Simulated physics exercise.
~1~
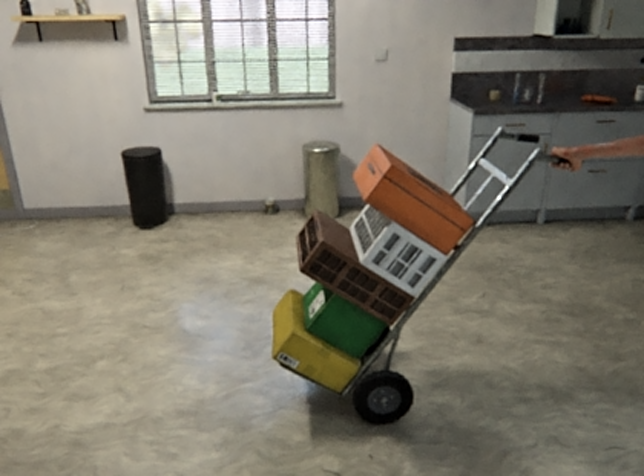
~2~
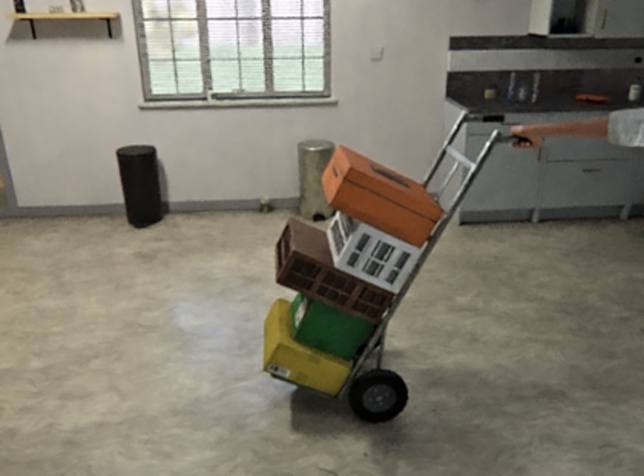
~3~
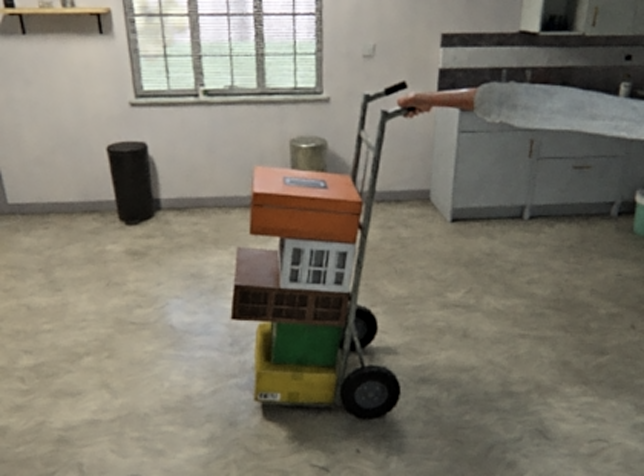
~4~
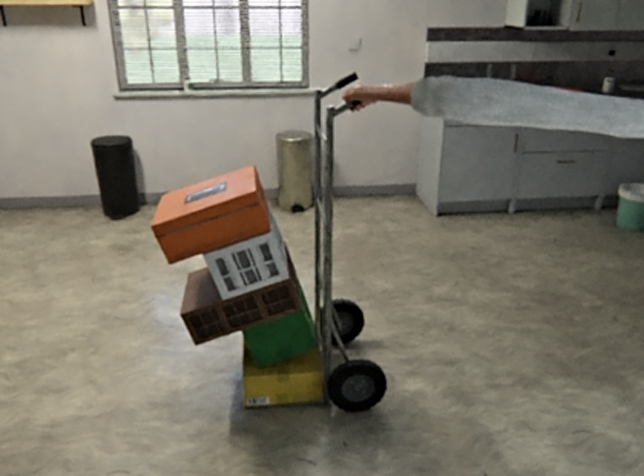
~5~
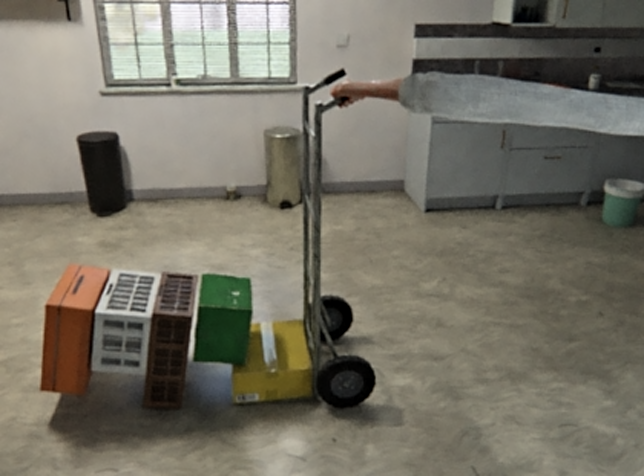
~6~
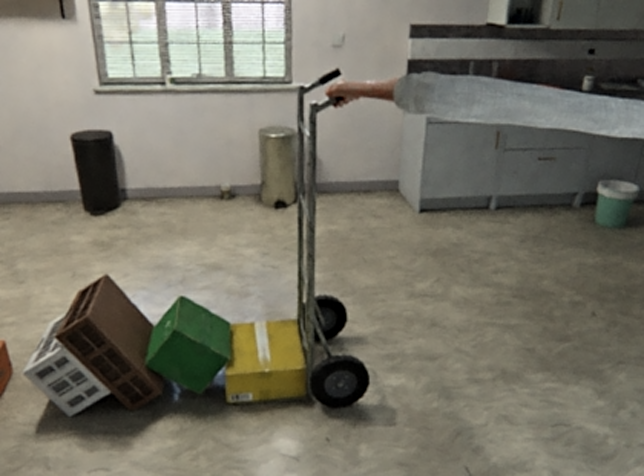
In a grey-floored room, a hand tipping a loaded hand truck upright, its upper boxes toppling left, yellow box staying on.
